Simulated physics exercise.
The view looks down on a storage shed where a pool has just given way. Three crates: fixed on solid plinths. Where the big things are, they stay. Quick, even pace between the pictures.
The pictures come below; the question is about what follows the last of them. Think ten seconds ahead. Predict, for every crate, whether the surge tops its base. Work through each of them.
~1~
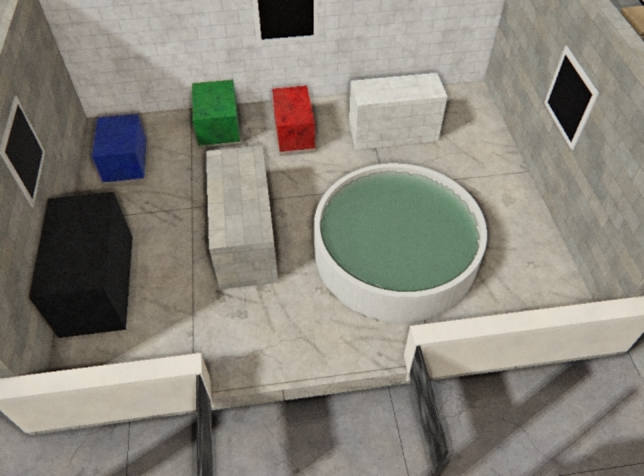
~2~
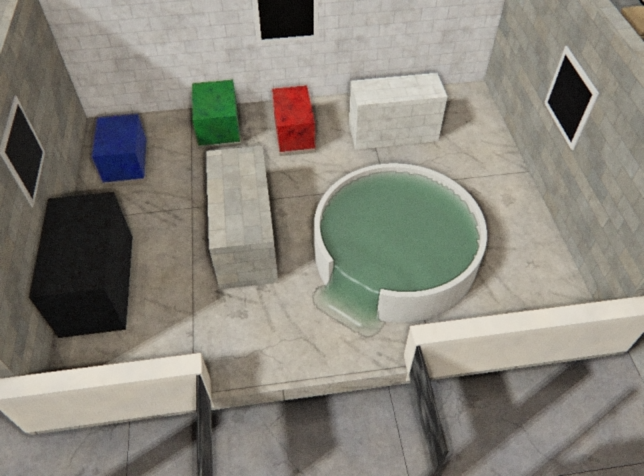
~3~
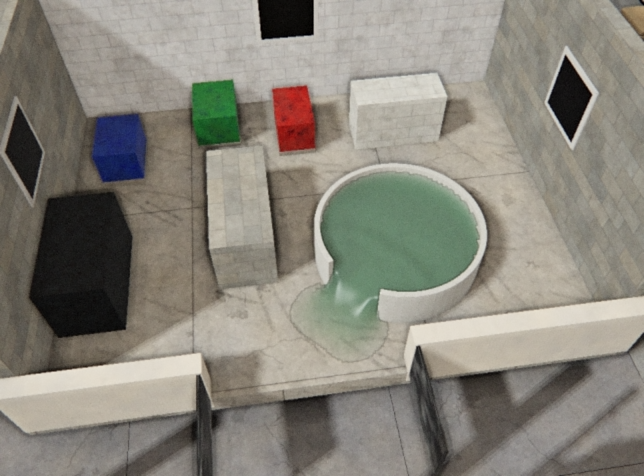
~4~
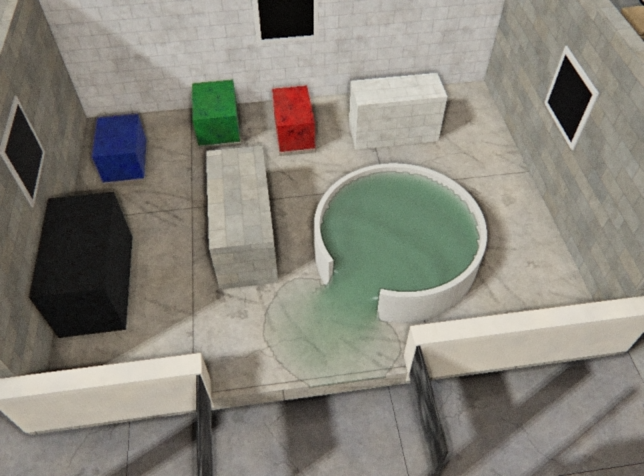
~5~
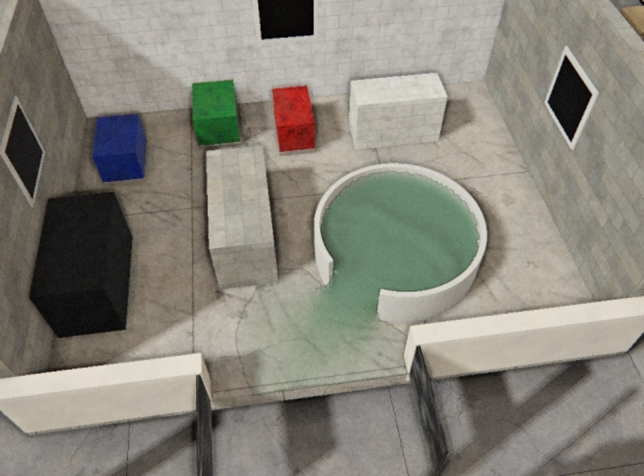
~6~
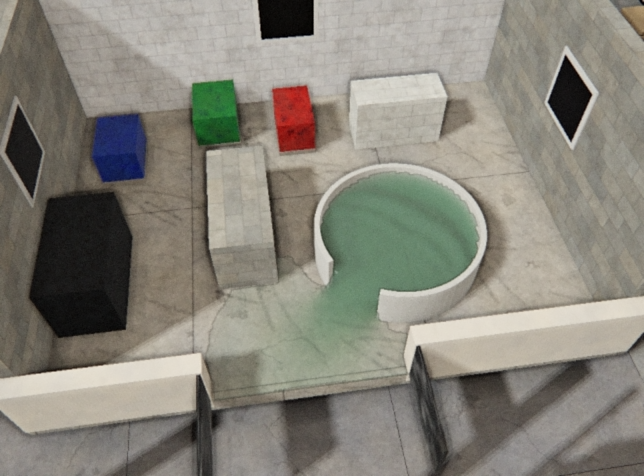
My prediction: The blue crate does not get topped; the red crate does not get topped; the green crate does not get topped.
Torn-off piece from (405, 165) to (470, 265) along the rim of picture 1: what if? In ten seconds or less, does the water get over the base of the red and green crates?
I expect red goes wet while green goes wet.
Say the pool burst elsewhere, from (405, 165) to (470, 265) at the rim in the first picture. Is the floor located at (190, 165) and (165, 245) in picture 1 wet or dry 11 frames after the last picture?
I'd expect the first point to stay dry and the second point to stay dry.
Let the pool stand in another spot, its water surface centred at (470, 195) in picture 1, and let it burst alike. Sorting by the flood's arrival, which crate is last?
My pick is the crate marked green.
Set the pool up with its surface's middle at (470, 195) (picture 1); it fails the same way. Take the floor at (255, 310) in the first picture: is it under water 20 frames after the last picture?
Submerged.
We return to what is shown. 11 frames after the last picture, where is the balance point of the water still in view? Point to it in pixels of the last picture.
That comes out near (364, 270).
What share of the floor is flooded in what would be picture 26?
Estimated share: Around 20 %.
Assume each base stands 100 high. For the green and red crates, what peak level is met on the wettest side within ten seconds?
The first reaches around 60 in a hundred, the second around 20.
A moment on, water covers 15 % of the floor; the blue crate not reached, the red crate not reached, the green crate not reached.
Next, water covers 20 % of the floor; the blue crate not reached, the red crate not reached, the green crate not reached.
Then, water covers 20 % of the floor; the blue crate not reached, the red crate not reached, the green crate not reached.
Later, water covers 30 % of the floor; the blue crate water round its plinth, the red crate not reached, the green crate not reached.
In the end, water covers 50 % of the floor; the blue crate stayed above the water, the red crate stayed above the water, the green crate stayed above the water.
